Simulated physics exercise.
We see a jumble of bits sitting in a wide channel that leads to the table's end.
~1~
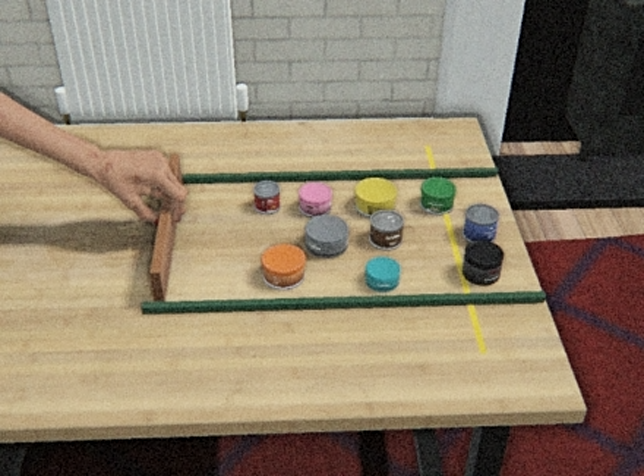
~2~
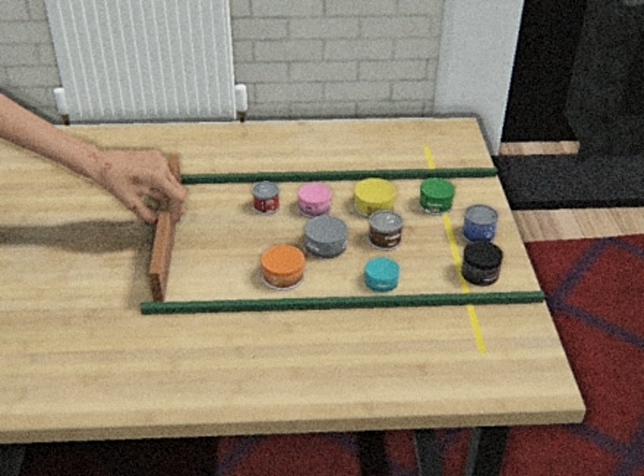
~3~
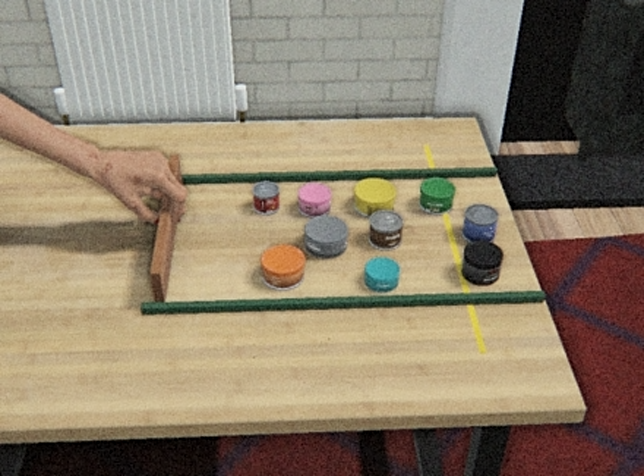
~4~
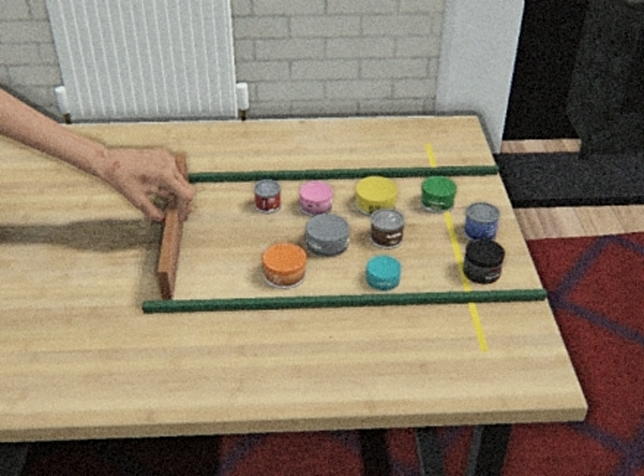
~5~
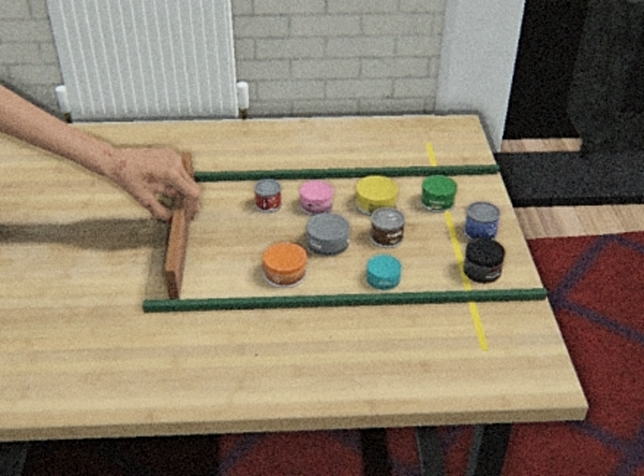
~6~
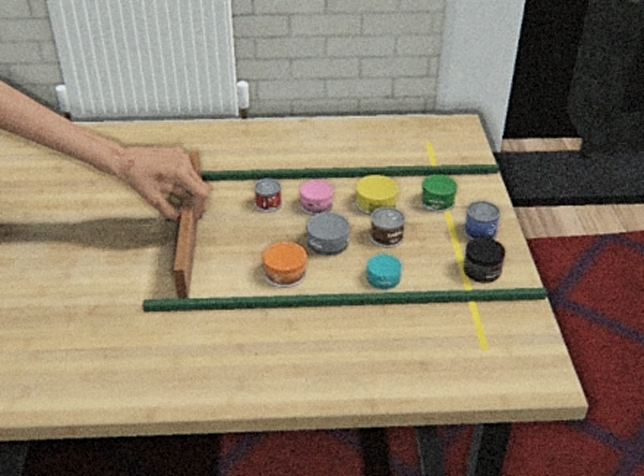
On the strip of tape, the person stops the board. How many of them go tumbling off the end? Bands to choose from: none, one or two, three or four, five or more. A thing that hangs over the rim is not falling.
Final answer: One or two.
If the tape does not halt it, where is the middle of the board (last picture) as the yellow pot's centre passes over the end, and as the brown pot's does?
The middle is at (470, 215) when it's the yellow pot, and at (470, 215) when it's the brown pot.
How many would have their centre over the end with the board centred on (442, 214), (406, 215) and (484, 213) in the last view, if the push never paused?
First 2, next 0, last 6.
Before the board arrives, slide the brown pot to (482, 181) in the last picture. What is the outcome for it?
Then it is lost.
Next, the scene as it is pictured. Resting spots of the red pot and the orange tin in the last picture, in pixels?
I'd put one at around (456, 186) and the other at around (483, 255).
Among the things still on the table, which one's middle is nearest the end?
Black tub.
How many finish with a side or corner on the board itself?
It adds up to 4.
Soon after, none off yet; blue tin at rest near (482, 222); black tub at rest near (484, 260); green tin at rest near (439, 193).
After that, none off yet; blue tin at rest near (482, 222); black tub at rest near (484, 260); green tin displaced a little near (452, 193).
And then, none off yet; blue tin displaced a little near (497, 220); black tub moving near (493, 258); green tin displaced about its own width near (485, 187).
In the end, the number that fall off is one or two; gone, green tin and blue tin.
